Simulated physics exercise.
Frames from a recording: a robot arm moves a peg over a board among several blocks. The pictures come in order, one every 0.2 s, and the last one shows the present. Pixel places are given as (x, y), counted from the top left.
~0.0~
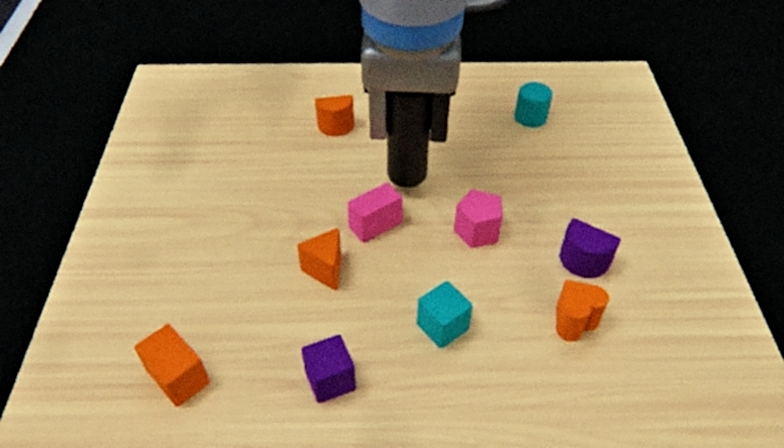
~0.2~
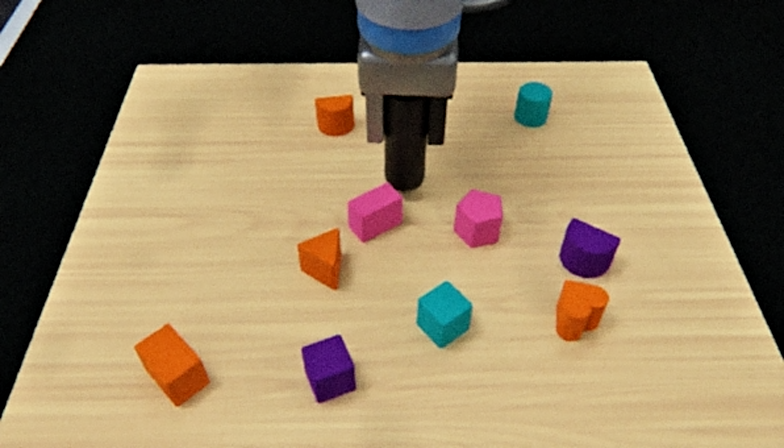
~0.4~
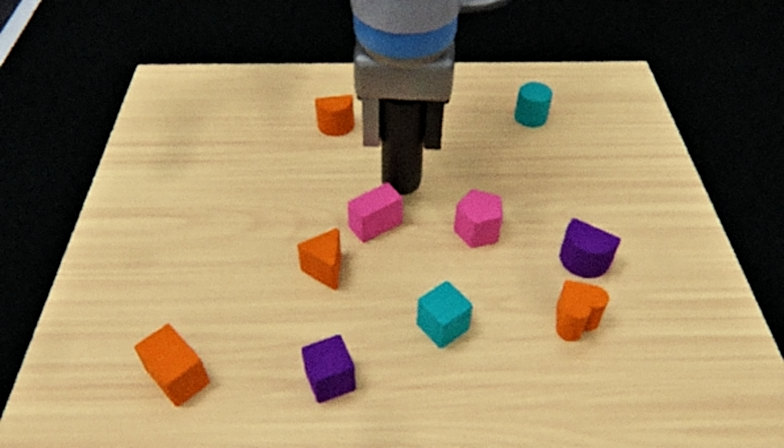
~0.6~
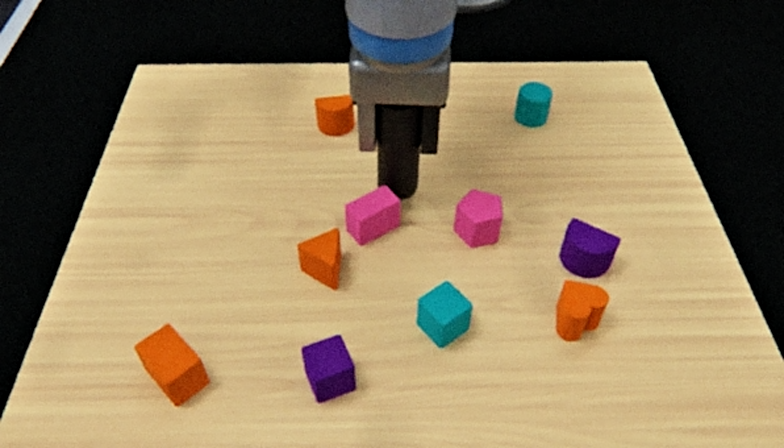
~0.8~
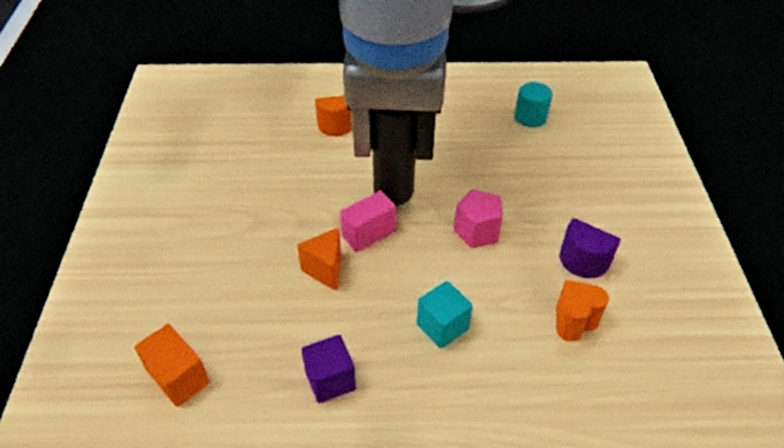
On a light wooden board scattered with colourful blocks, a robot arm moved its dark peg slightly toward the viewer and left, then nudged the pink oblong block a little the same way.
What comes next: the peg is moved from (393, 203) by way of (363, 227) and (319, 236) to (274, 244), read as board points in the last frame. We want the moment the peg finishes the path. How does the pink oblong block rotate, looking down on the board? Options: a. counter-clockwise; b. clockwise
I'll go with a - counter-clockwise.
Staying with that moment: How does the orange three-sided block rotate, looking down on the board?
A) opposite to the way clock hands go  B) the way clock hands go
B
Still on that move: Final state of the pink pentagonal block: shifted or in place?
The pink pentagonal block does not move.
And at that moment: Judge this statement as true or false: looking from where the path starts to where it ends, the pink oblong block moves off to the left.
Answer: True.
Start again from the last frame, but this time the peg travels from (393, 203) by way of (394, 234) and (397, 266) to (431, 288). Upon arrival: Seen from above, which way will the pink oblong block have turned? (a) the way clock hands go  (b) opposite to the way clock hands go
Option a.
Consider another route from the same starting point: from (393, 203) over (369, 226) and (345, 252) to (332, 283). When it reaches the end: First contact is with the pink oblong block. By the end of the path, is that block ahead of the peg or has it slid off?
It sits in front of the peg.
On the path given first. One third of the way, peg at (363, 216); orange three-sided block at (303, 268); pink oblong block at (339, 235).
Two thirds of the way, peg at (318, 225); orange three-sided block at (297, 282), turned 30° clockwise; pink oblong block at (322, 246), turned 65° anticlockwise.
At the end, peg at (272, 233); orange three-sided block at (297, 282), turned 30° clockwise; pink oblong block at (322, 246), turned 70° anticlockwise; pink pentagonal block not moved.
